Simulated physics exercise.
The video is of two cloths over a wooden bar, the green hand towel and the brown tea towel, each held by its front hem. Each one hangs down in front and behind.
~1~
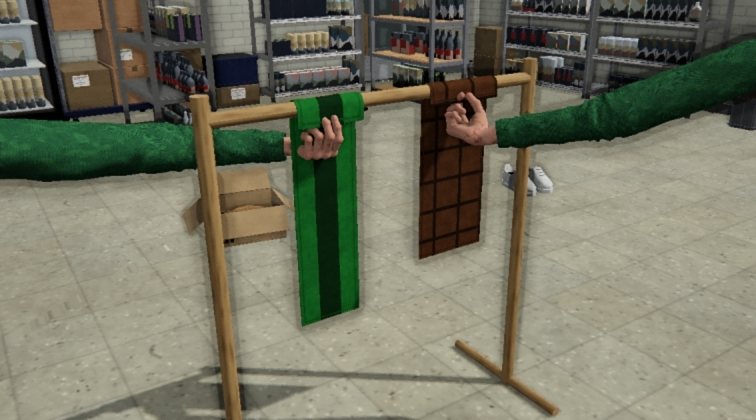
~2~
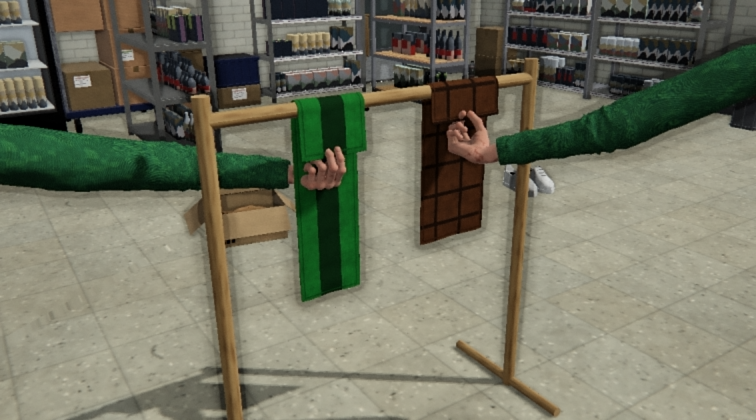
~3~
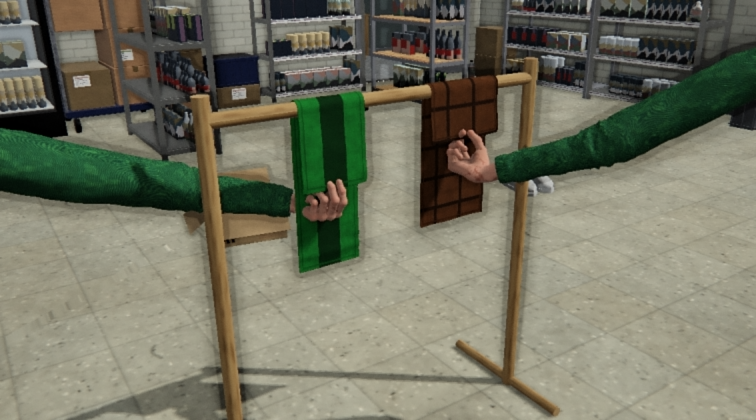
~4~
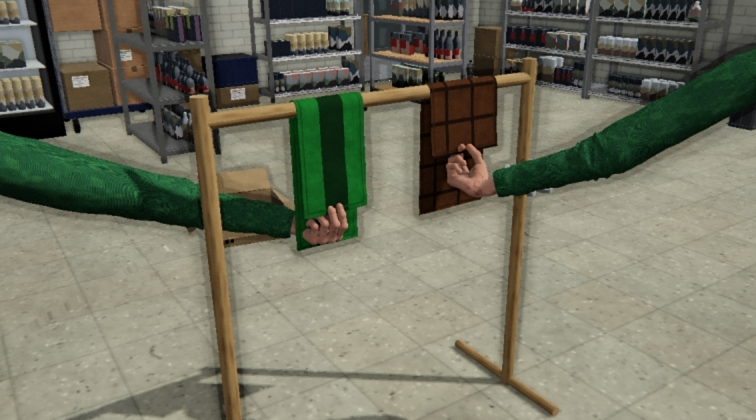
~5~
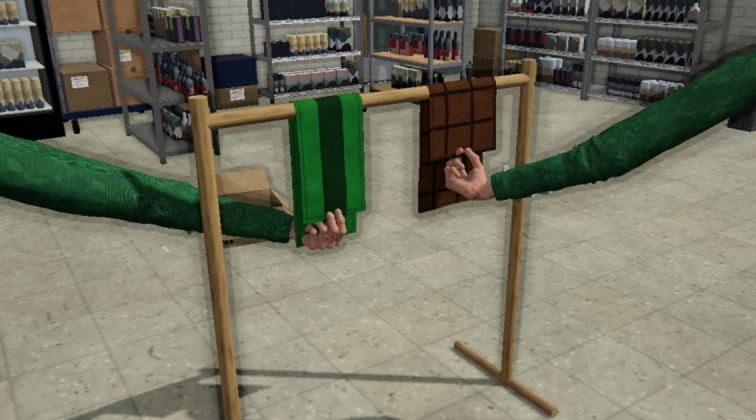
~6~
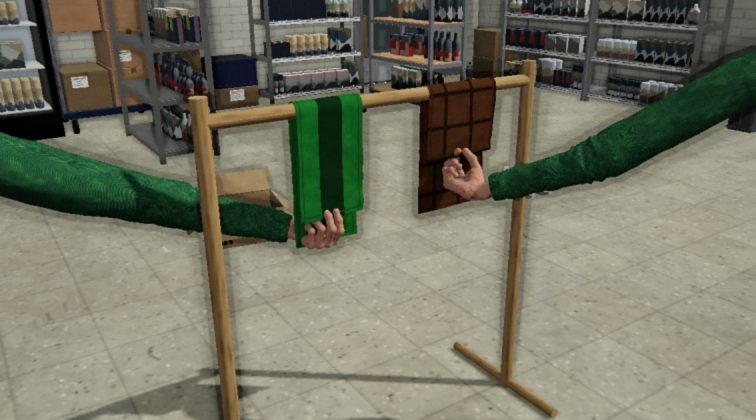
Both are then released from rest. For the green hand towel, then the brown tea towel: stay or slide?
In the end the green hand towel does not fall, the brown tea towel does not fall.
Then, 0.38 s later than the last view, hand towel at rest on the rail; tea towel at rest on the rail.
Finally, hand towel at rest on the rail; tea towel at rest on the rail. The green hand towel hangs there and the brown tea towel keeps its place.
